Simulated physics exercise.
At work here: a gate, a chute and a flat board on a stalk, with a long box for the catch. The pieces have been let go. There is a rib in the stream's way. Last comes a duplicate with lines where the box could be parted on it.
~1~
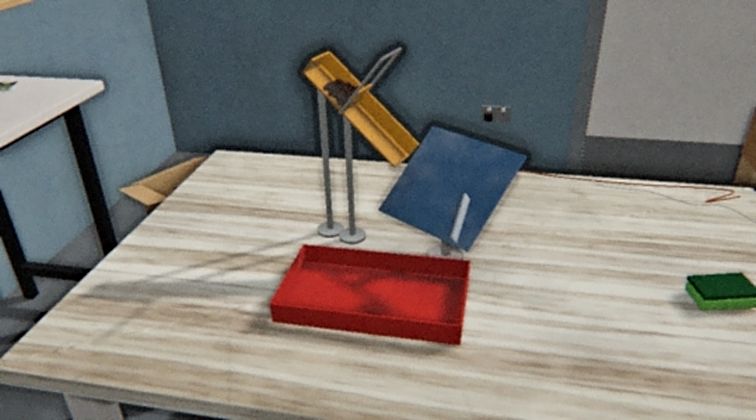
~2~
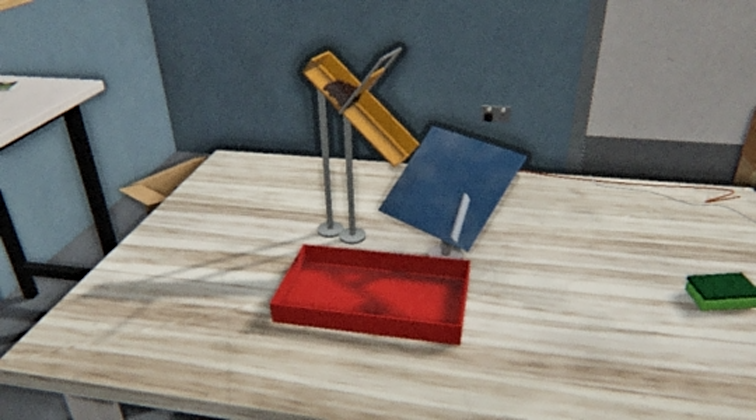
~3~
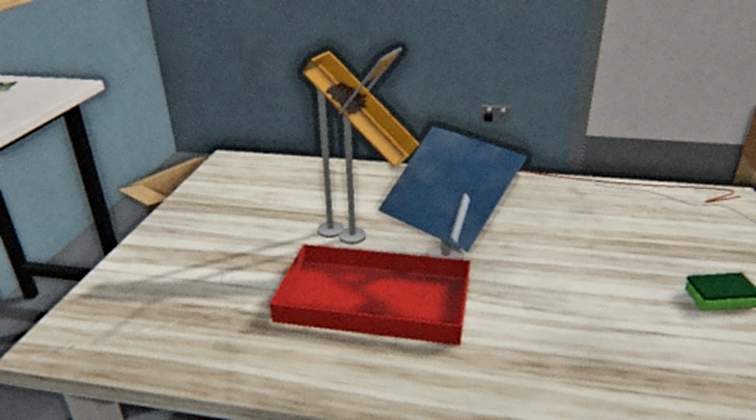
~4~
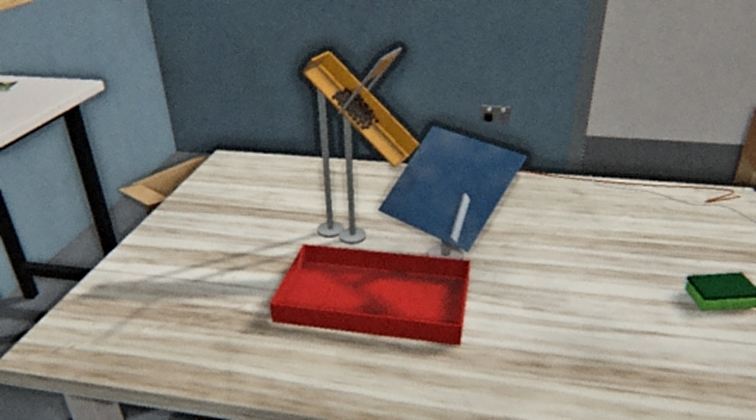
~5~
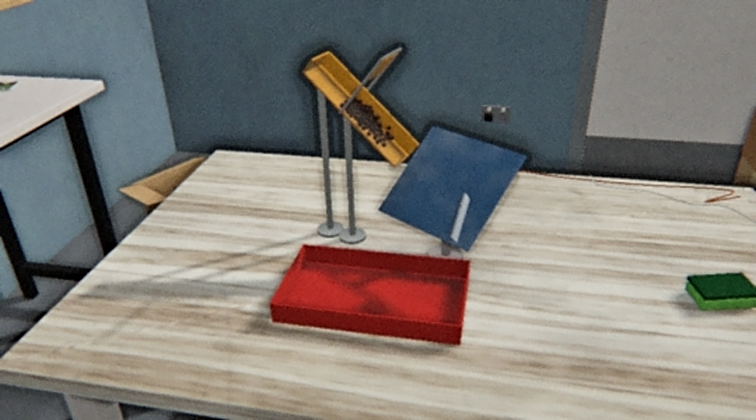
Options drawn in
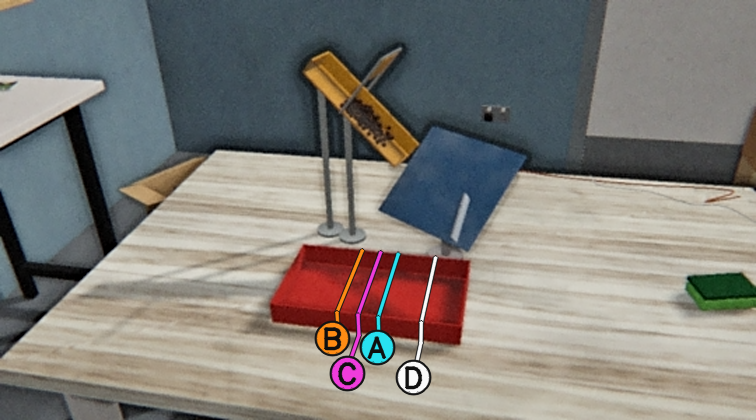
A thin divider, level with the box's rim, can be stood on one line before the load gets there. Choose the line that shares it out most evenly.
D works best here.
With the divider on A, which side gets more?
More lands on the right.
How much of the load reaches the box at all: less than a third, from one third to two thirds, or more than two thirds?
More than two thirds.
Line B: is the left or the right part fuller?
The right side.
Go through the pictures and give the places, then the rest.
The first picture shows load behind the gate near (346, 93), chocolate balls; lip of the chute near (402, 161), sloping fairly steeply.
The second picture shows middle of the board near (449, 184), tilted fairly steeply; middle of its low edge near (420, 229); of its high edge near (477, 140).
The third picture shows front corners of the box near (270, 303) and (461, 326), empty; front of the load near (364, 106).
The fourth picture shows middle of the load near (357, 108); its front near (377, 121), close to a third of the way to the lip; rib from (465, 193) to (451, 237).
The fifth picture shows middle of the load near (369, 116); its front near (384, 145), close to two thirds of the way to the lip.
On the marked copy, line A crosses the front rim at (378, 316); line B crosses the front rim at (337, 311); line C crosses the front rim at (358, 314); line D crosses the front rim at (421, 321).
If A is chosen, of what is caught, close to a quarter on the left of the divider, the bulk on the right.
If B is chosen, of what is caught, a small share on the left of the divider, all but a few on the right.
If C is chosen, of what is caught, a small share on the left of the divider, all but a few on the right.
If D is chosen, of what is caught, close to half on the left of the divider, close to half on the right.
